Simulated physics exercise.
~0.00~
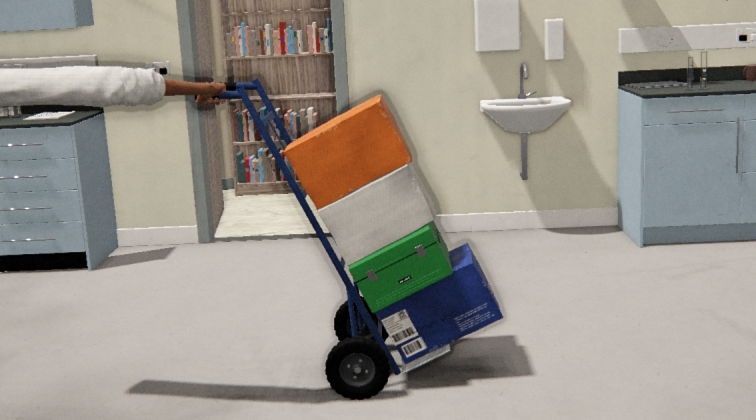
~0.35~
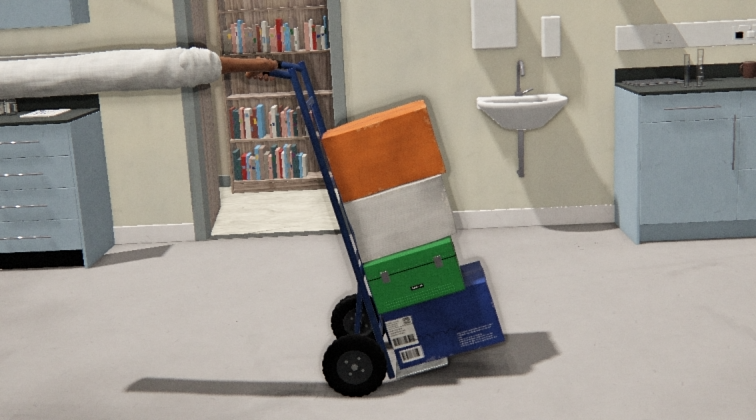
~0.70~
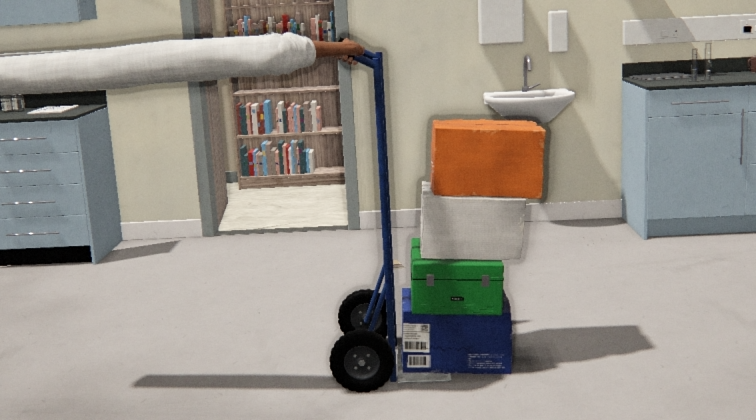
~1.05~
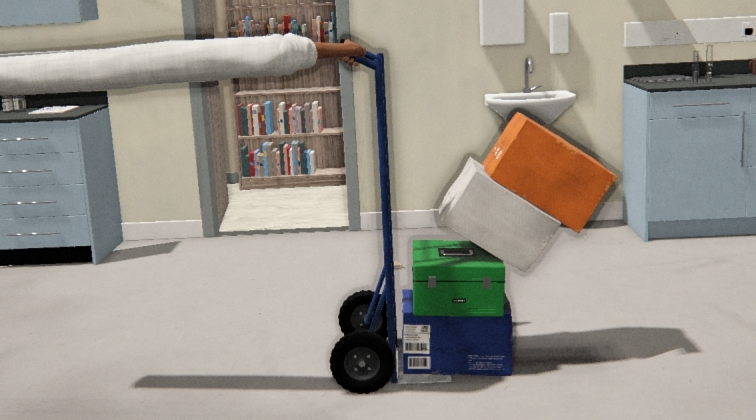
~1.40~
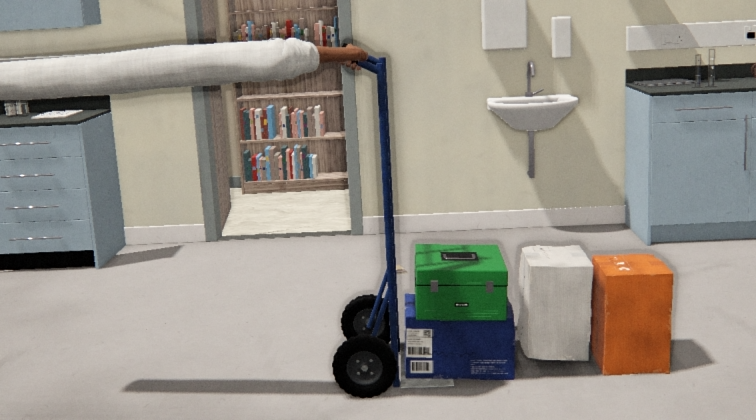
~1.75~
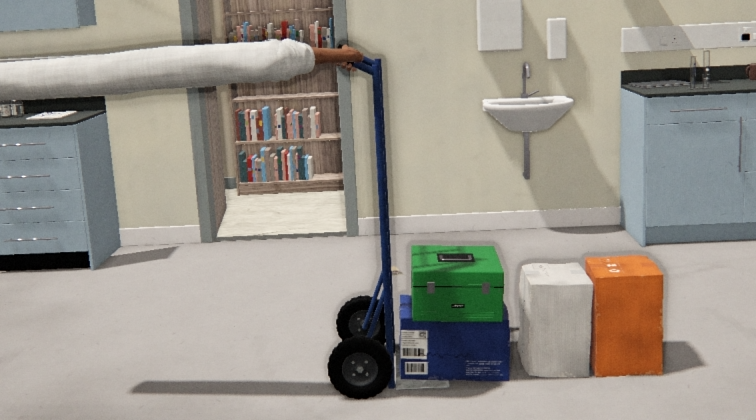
In a room with blue cabinets and a small sink, a white-sleeved arm swung a loaded hand truck upright, and the white and orange boxes toppled off to the right, landing side by side on the floor while the green toolbox stayed on the blue parcel.
